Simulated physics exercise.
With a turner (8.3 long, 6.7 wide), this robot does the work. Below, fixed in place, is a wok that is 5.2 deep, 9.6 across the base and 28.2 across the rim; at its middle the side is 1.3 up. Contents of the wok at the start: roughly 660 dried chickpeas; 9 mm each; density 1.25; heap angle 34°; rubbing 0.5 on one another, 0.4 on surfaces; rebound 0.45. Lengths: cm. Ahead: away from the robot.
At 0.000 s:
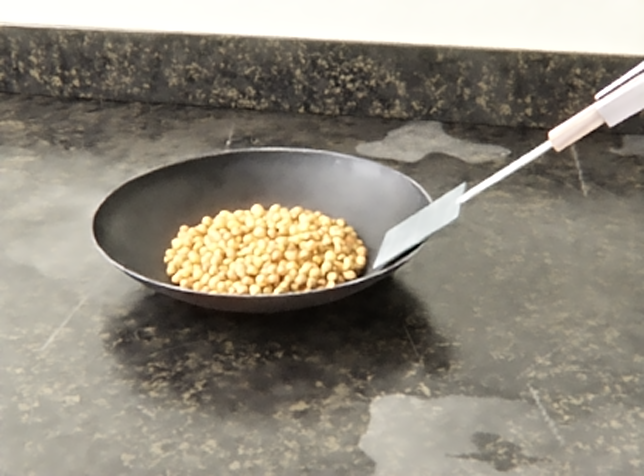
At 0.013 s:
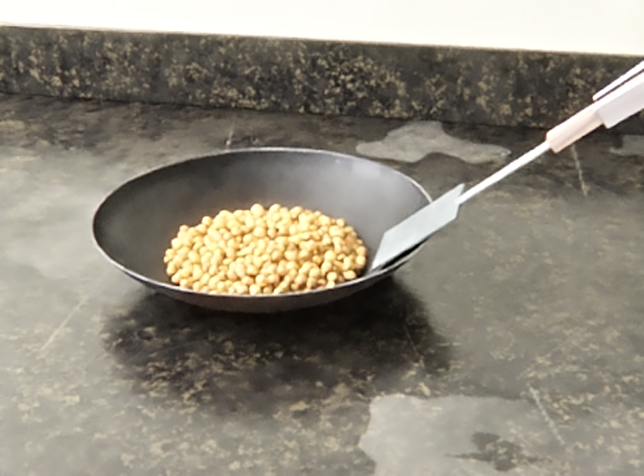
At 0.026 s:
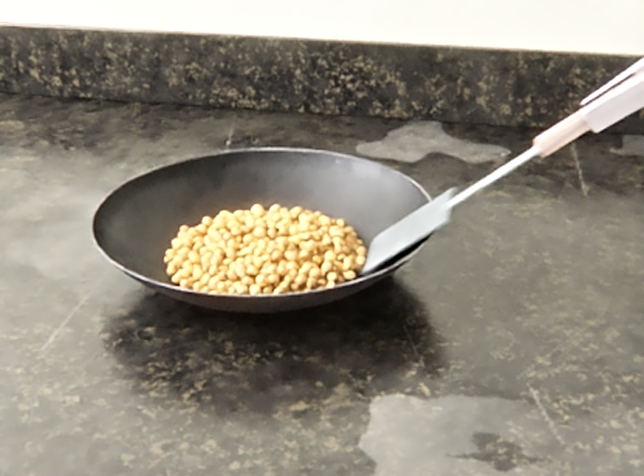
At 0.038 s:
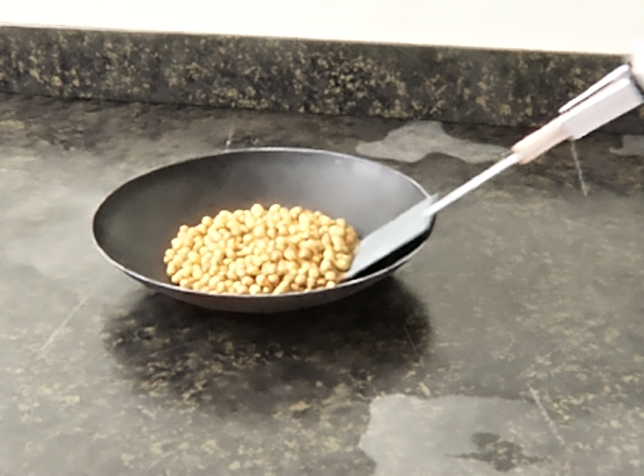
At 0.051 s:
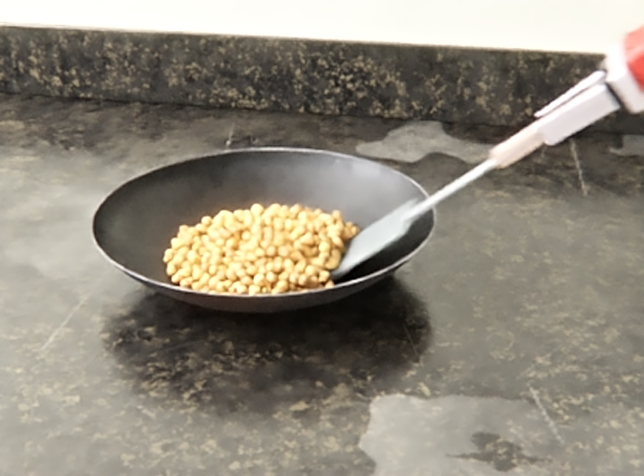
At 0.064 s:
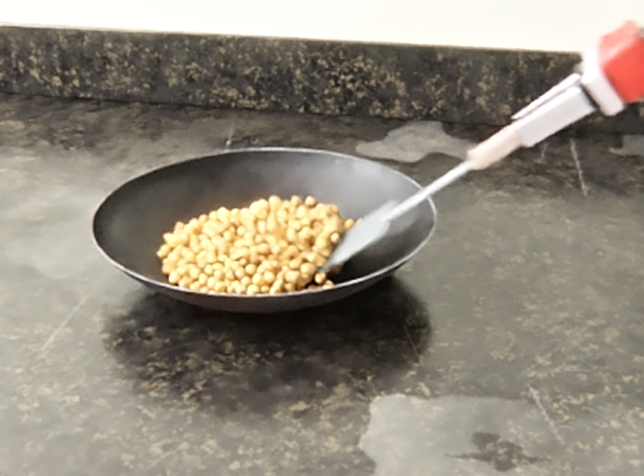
A robotic arm sliding a grey turner down and left into a dark wok, pushing a heap of chickpeas slightly leftward.
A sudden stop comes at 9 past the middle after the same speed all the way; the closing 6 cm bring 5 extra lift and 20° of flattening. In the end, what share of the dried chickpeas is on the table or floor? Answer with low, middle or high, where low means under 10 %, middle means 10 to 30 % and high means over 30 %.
Middle.
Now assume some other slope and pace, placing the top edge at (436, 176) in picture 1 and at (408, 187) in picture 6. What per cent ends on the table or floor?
Some 5 per cent.
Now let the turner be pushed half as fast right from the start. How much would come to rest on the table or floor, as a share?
Estimated result: Some 5 %.
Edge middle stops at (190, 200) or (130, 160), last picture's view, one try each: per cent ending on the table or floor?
First try about 15 percent, second about 35 percent.
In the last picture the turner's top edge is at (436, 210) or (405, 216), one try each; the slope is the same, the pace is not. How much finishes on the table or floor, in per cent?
Roughly 5 and 15 percent.
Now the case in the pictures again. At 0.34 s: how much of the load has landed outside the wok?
Close to 5 per cent of the load.
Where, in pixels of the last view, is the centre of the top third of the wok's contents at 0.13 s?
The middle lies somewhere about (227, 221).
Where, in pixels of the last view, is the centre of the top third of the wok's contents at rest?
I'd say around pixel (181, 232).
After 0.10 s, sloping 39°, highest piece 7 above the table; 662 in the wok.
After 0.13 s, sloping 34°, highest piece 8 above the table; 662 in the wok.
After 0.34 s, sloping 19°, highest piece 19 above the table; 524 in the wok, 31 on the table or floor, 107 on the blade or in flight.
After 1.39 s, sloping 19°, highest piece 4 above the table; 523 in the wok, 139 on the table or floor.
At rest, 523 in the wok, 139 on the table or floor. That is 21 % on the table or floor.
